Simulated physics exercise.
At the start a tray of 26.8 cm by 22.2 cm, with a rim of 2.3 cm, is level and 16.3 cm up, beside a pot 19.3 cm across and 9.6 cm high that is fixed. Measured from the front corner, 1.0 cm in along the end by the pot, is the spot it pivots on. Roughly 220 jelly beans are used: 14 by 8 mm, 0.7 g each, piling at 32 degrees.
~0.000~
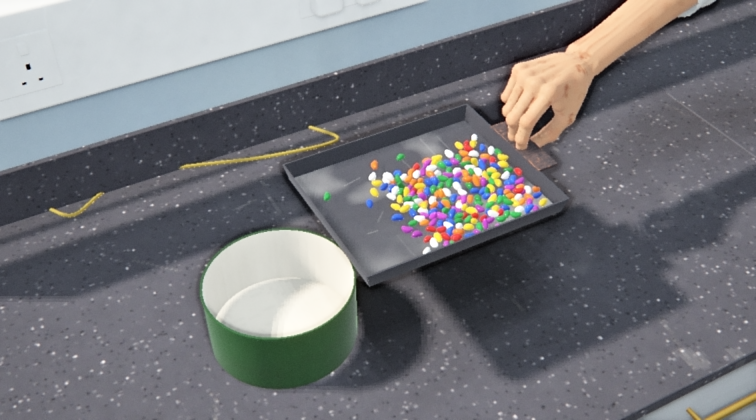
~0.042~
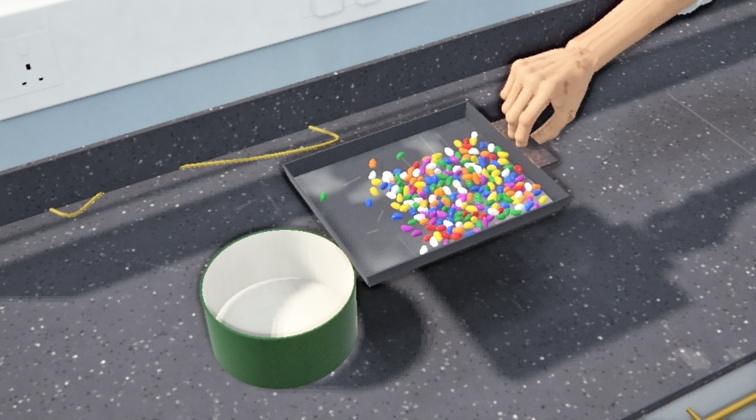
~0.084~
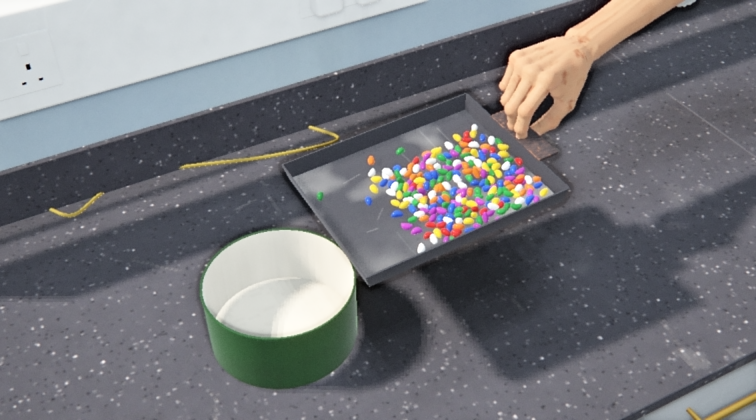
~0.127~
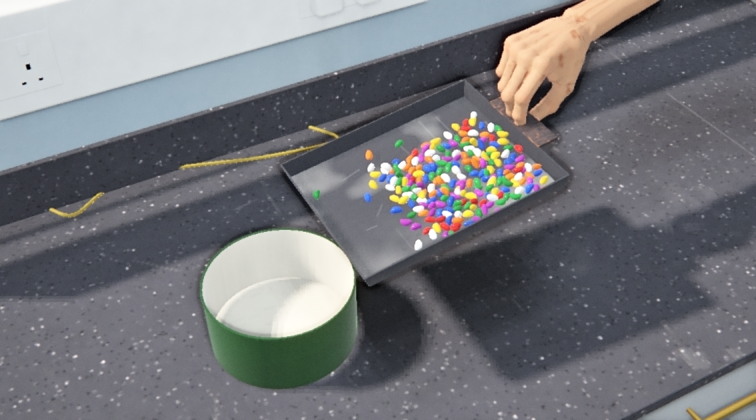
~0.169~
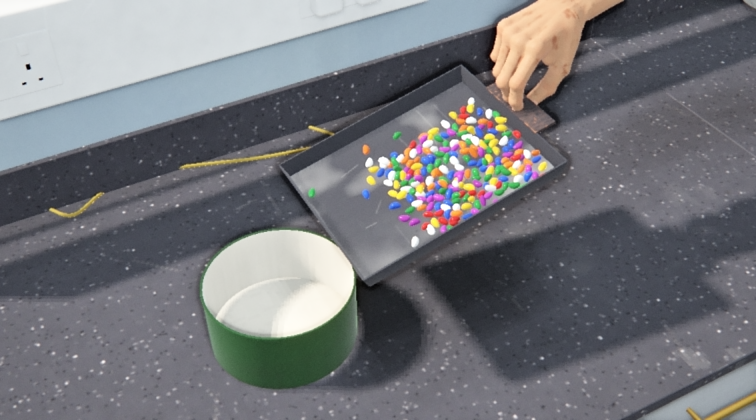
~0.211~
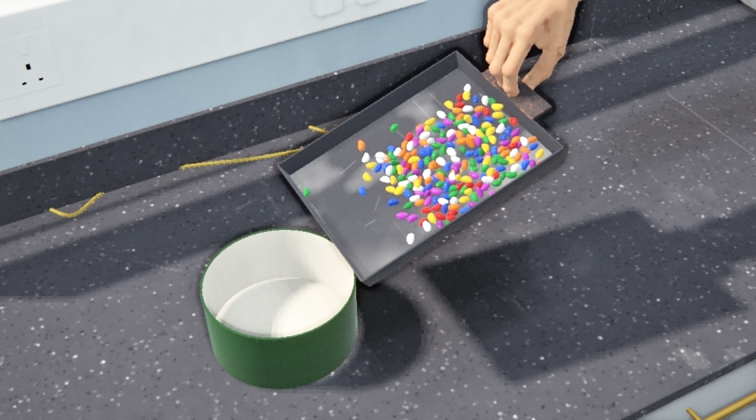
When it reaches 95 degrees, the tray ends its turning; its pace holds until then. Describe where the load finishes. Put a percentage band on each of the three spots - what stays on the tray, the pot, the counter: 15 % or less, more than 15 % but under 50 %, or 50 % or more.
Left on the tray: Up to 15 %; pot: 50 % or more; counter: In between.
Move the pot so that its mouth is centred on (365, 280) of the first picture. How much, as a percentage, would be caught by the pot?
Something like 15 per cent would settle in it.
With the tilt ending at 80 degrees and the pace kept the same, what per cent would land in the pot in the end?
About 55 in a hundred would end up in the pot.
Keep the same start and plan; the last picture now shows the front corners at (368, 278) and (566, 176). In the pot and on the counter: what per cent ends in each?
Pot: 0, counter: 100.
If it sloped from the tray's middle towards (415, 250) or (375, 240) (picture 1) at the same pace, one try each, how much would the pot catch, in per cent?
That would be close to 0 per cent, then close to 5 per cent.
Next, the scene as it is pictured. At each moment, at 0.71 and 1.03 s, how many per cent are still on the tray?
Close to 45 at the first time and 5 at the second.
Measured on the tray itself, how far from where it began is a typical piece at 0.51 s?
Displacement on the tray: Roughly 9 cm.
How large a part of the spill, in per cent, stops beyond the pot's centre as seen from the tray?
About 80 per cent.
After 0.51 s, tilt 57 degrees; the tray holds 100 %, the pot 0 %.
Then, at 0.71 s, tilt 82 degrees; the tray holds 45 %, the pot 10 %.
After 1.03 s, tilt 95 degrees; the tray holds 5 %, the pot 65 %.
At rest (2.3 s), tray 0 %, pot 65 %, counter 35 %.
